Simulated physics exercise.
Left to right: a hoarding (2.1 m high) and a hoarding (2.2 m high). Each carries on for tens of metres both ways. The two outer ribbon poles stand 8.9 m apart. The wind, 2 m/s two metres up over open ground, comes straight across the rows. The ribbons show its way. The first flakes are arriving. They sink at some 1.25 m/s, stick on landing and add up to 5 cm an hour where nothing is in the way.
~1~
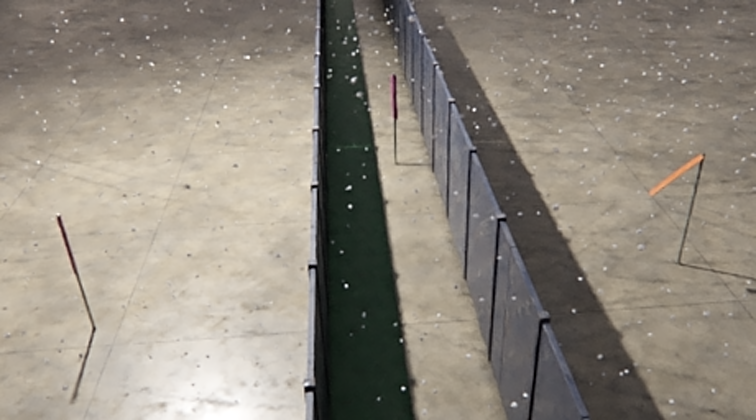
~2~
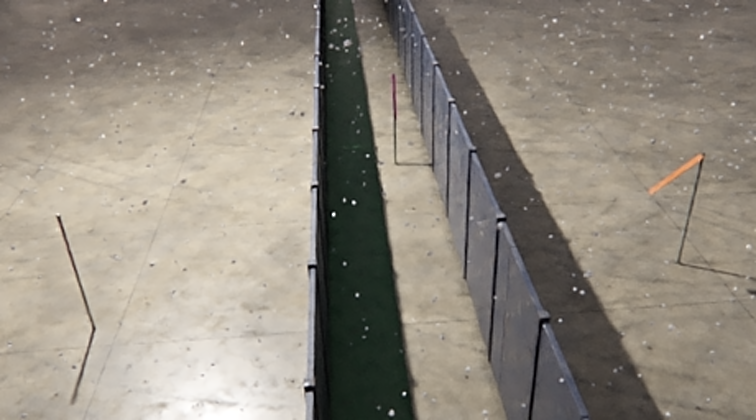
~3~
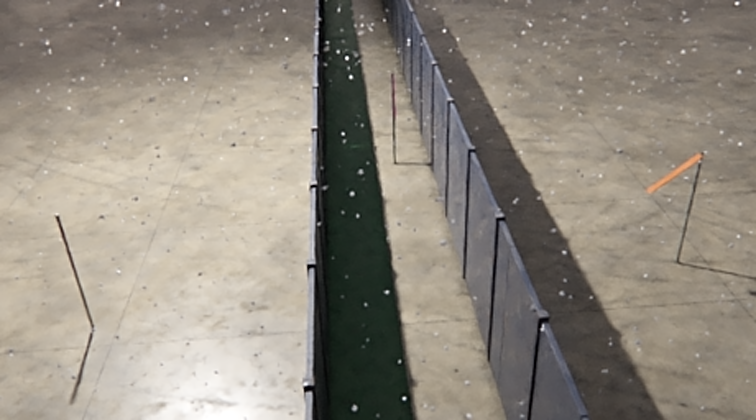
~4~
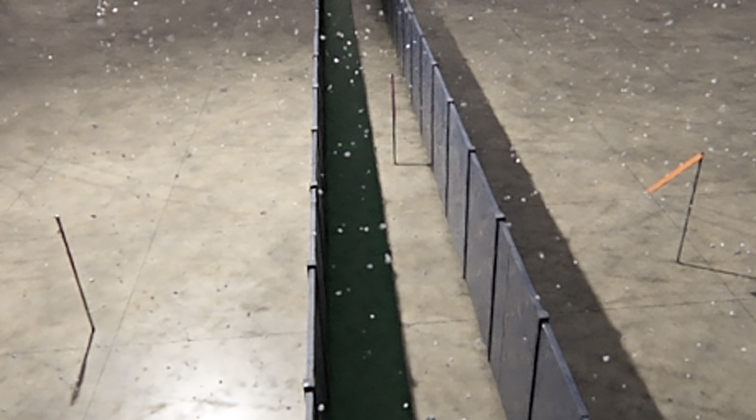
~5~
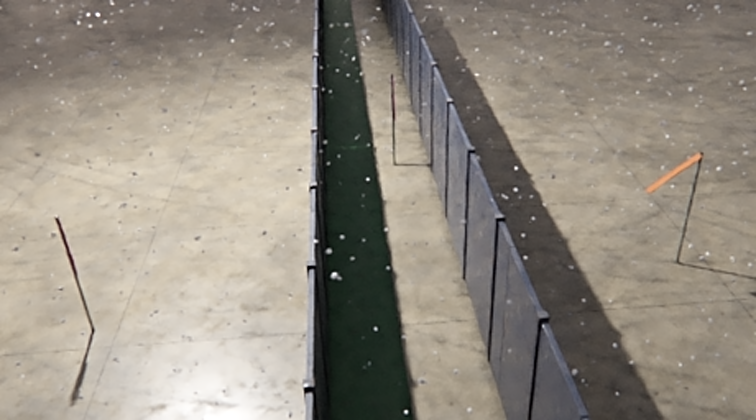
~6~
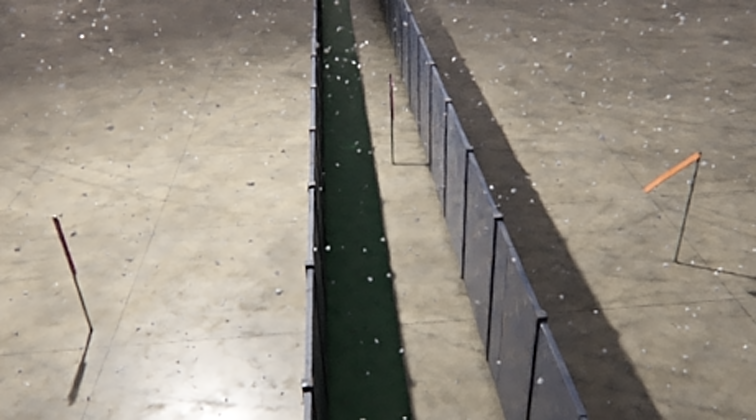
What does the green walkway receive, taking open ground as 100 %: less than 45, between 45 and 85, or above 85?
The amount there is from 45 to 85 % of the open one.
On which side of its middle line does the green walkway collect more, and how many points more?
The right half, by about 10 points.
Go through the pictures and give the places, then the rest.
In the first frame, the left ribbon ends at (76, 273), hanging almost straight.
In the second frame, the right ribbon ends at (649, 193), leaning 50 degrees to the left and the green one passes (361, 281).
In the third frame, the inner ribbon ends at (395, 118), hanging almost straight, above the rows the flakes slant 70 degrees from upright, towards the left and the top of the left hoarding crosses (315, 120).
In the fourth frame, the left ribbon ends at (76, 274), hanging almost straight and the green one passes (354, 201).
In the fifth frame, the right ribbon ends at (648, 192), leaning 55 degrees to the left and above the rows the flakes slant 70 degrees from upright, towards the left.
In the sixth frame, the inner ribbon ends at (393, 119), hanging almost straight and the top of the right hoarding crosses (451, 106).
In 10 minutes the green walkway collects 6 mm against 8 mm in the open.
In 30 minutes the green walkway collects 18 mm against 25 mm in the open.
In 60 minutes the green walkway collects 36 mm against 50 mm in the open, so the green walkway has 73 % of the open amount; the left half of it has 68 %, the right half 78 %.
